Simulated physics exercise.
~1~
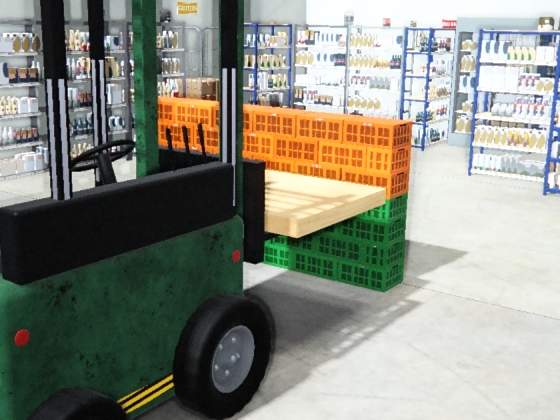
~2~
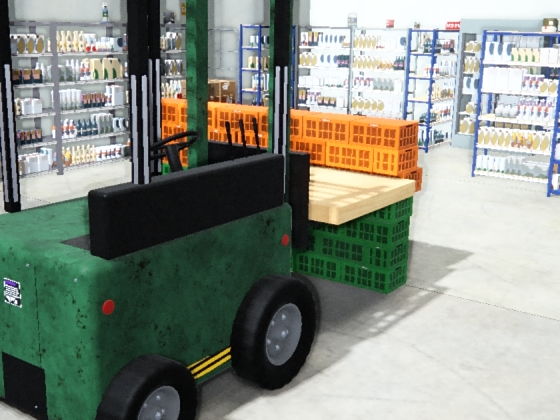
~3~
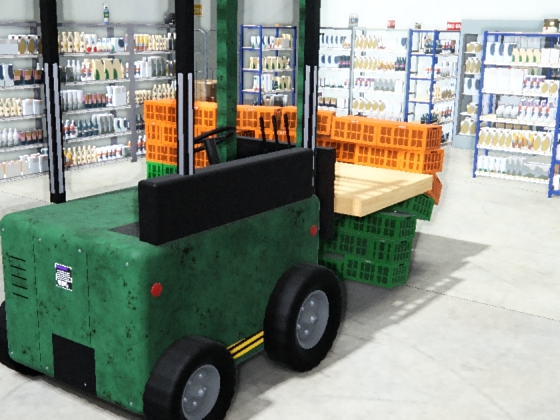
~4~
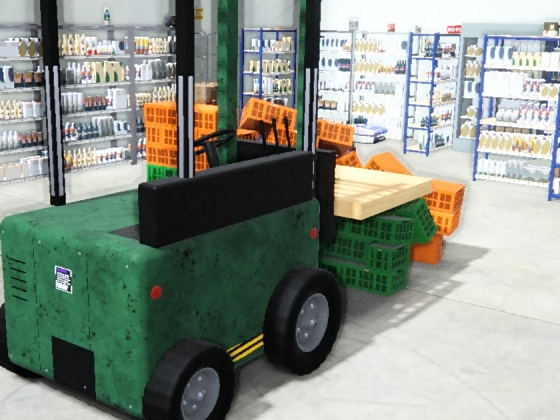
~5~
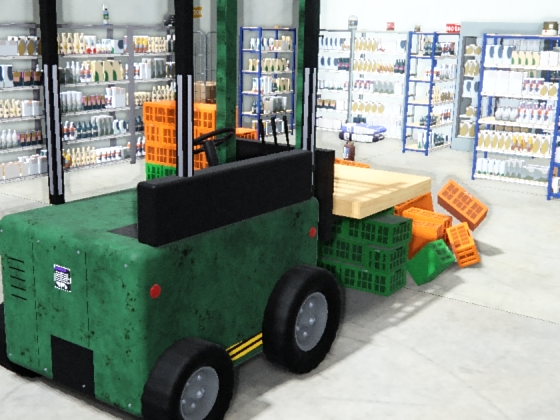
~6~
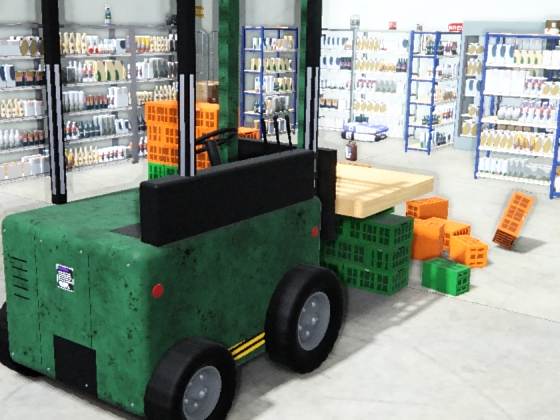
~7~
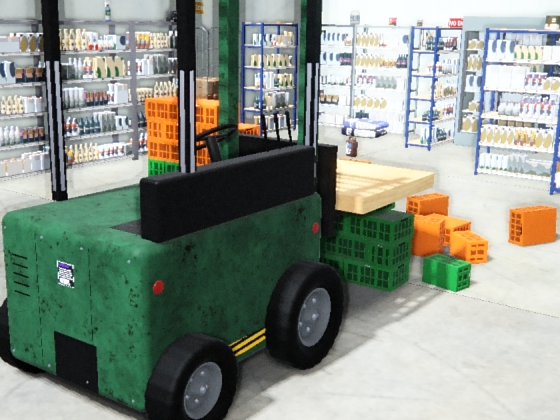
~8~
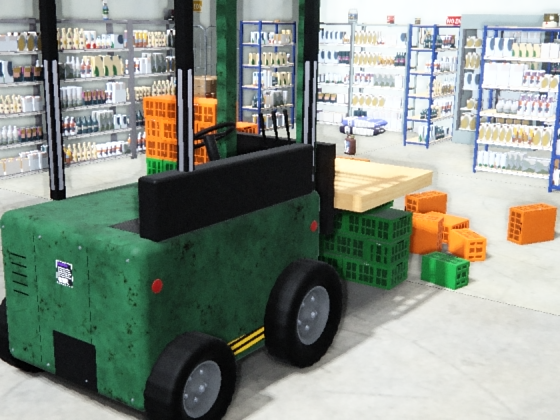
In a storeroom lined with stocked shelves, a green forklift drove a pale wooden load into a wall of orange and green crates, then stopped as mostly orange ones toppled off the far side and came to rest scattered across the floor.
